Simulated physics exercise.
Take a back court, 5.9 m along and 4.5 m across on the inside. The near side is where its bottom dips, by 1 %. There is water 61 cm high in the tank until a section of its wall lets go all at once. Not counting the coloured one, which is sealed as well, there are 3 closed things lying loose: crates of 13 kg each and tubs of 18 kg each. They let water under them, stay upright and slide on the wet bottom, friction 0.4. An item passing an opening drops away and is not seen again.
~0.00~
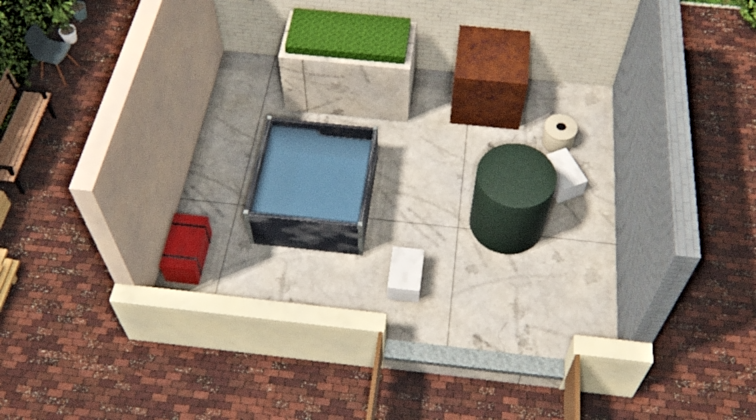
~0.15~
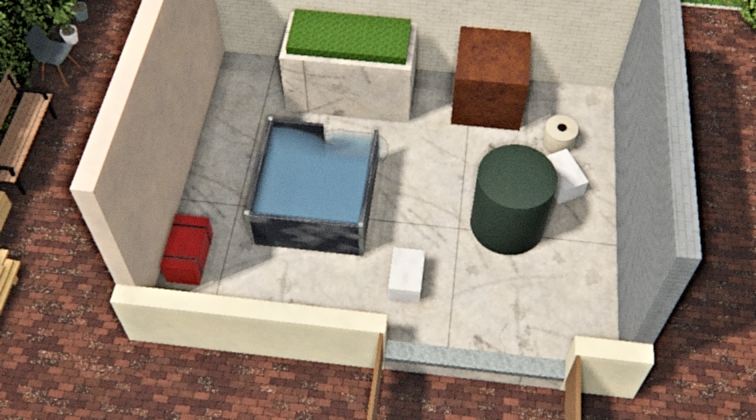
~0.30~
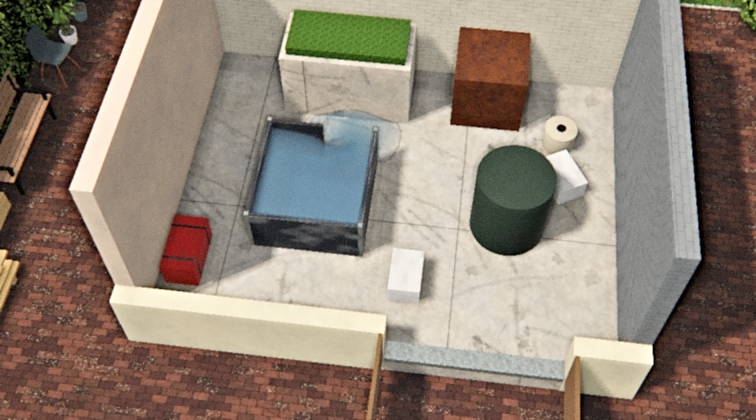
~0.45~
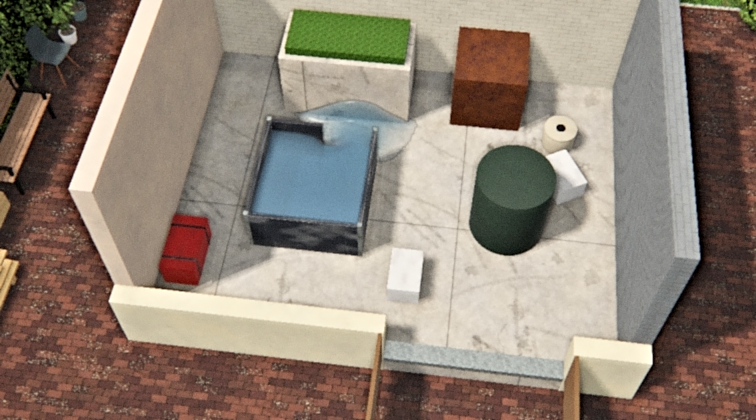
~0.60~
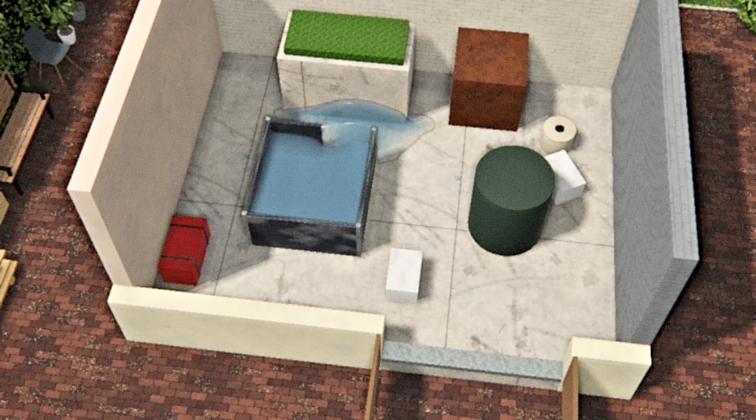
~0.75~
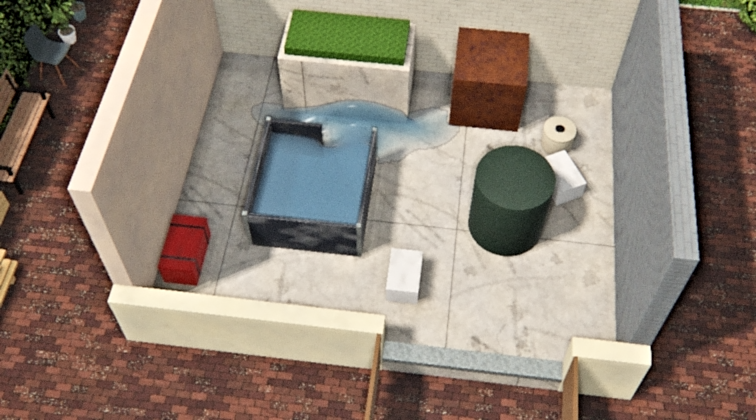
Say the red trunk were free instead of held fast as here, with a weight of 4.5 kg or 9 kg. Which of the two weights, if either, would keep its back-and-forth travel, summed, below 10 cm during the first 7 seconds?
Neither.
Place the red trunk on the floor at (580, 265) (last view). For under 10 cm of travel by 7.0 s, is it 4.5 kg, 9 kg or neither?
Short version: Not even the heavier.
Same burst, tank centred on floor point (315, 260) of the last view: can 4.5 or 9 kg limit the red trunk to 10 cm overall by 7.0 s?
Result, then: Both fail.
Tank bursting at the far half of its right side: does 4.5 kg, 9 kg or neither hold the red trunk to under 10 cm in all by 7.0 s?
Result: Lighter option succeeds.
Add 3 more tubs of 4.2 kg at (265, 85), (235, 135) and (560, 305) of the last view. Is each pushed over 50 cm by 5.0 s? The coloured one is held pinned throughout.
Order as listed: Outside the limit, outside the limit, outside the limit.
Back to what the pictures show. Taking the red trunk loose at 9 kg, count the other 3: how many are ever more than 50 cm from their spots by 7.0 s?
2.
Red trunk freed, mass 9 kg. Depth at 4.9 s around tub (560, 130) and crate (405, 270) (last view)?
Depth approx. 6 cm / 2 cm.
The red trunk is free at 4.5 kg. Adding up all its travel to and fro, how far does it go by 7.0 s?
250 cm, roughly.
After 1.4 s the red trunk would be 0 cm from its start with 4.5 kg and 0 cm from its start with 9 kg; 0 cm of water round it then.
After 3.1 s the red trunk would be 49 cm from its start with 4.5 kg and 48 cm from its start with 9 kg; 4 cm of water round it then.
After 4.9 s the red trunk would be 90 cm from its start with 4.5 kg and 89 cm from its start with 9 kg; 6 cm of water round it then.
After 7.0 s the red trunk would be 226 cm from its start with 4.5 kg and 232 cm from its start with 9 kg; 5 cm of water round it then.
